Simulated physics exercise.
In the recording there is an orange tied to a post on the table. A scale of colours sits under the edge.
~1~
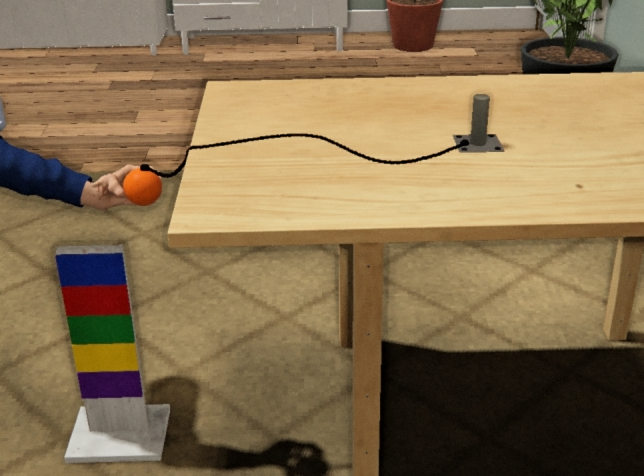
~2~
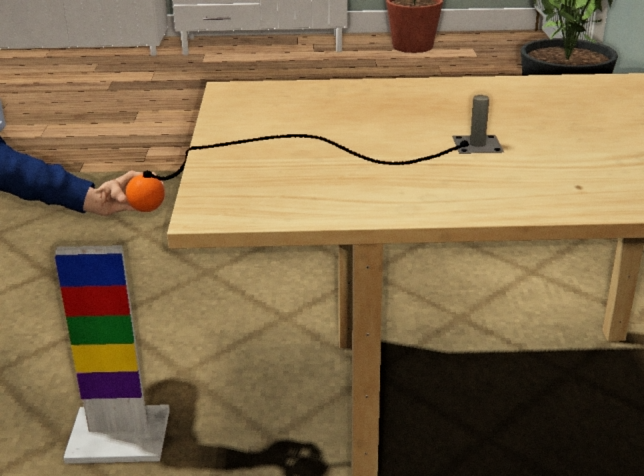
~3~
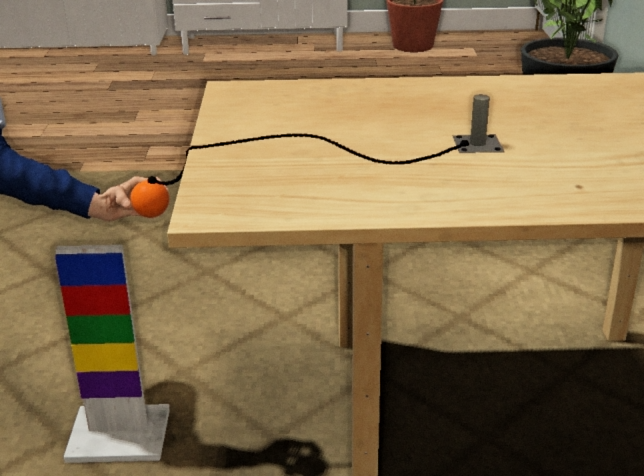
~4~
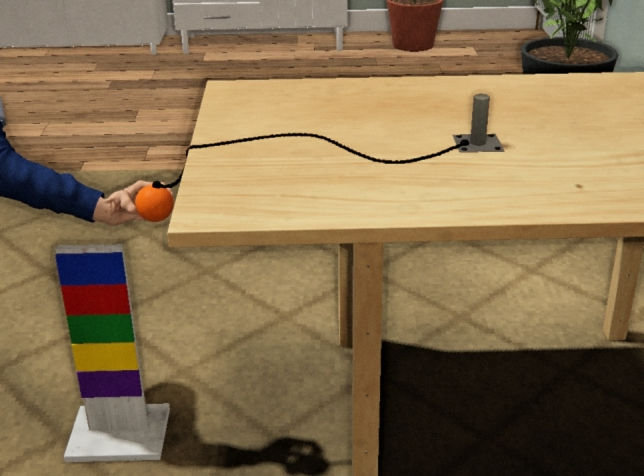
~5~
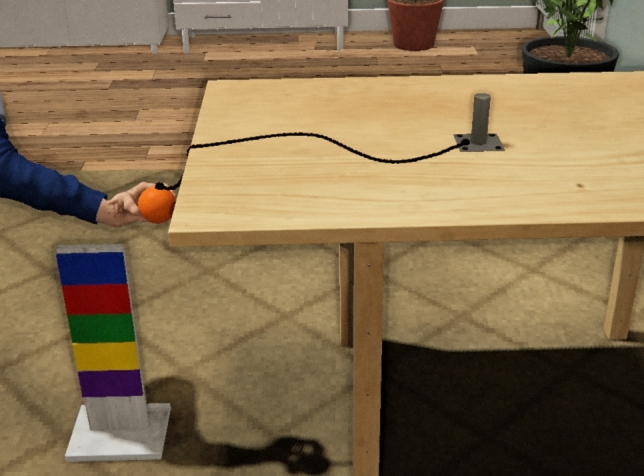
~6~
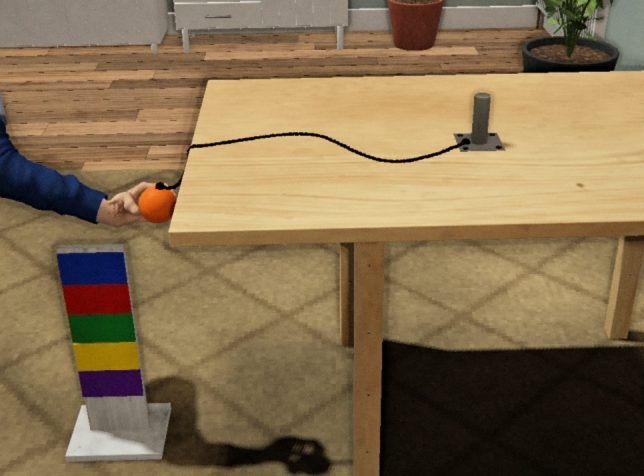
An orange ball, tied by a slack black cord to a post on a wooden table, was moved slightly down and right by a hand beside the table's left edge, then stayed nearly still.
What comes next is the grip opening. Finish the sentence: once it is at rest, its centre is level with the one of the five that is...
Blue.
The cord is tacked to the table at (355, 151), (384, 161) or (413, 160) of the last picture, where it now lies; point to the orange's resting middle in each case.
(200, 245), (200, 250), (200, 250).
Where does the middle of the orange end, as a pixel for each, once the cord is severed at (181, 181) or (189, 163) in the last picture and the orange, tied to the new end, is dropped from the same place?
First (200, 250), then (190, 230).
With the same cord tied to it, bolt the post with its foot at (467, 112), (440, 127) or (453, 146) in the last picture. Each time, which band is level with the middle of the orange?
First try: Blue; second try: Red; third try: Red.
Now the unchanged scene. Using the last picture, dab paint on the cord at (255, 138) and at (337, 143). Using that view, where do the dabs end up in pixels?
End: (208, 151) and then (302, 148).
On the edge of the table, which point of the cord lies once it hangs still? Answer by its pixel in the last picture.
Location: About (237, 141).
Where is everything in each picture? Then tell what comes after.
In the first frame, orange (143, 187); blue (91, 271); red (96, 302); green (101, 330); yellow (105, 359); purple (110, 385).
In the second frame, orange (146, 193); cord through (442, 154) (380, 163) (331, 143) (265, 138) (200, 148).
In the third frame, orange (150, 199).
In the fourth frame, orange (155, 203); cord through (442, 153) (380, 161) (332, 142) (266, 137) (200, 147).
In the fifth frame, orange (158, 205).
In the sixth frame, orange (158, 205); cord through (443, 152) (381, 161) (333, 141) (267, 137) (201, 146).
Early on, orange near (214, 263); level with blue.
Midway, orange near (185, 270); level with blue.
Finally, orange near (200, 269); level with blue. Its middle rests at the blue band.
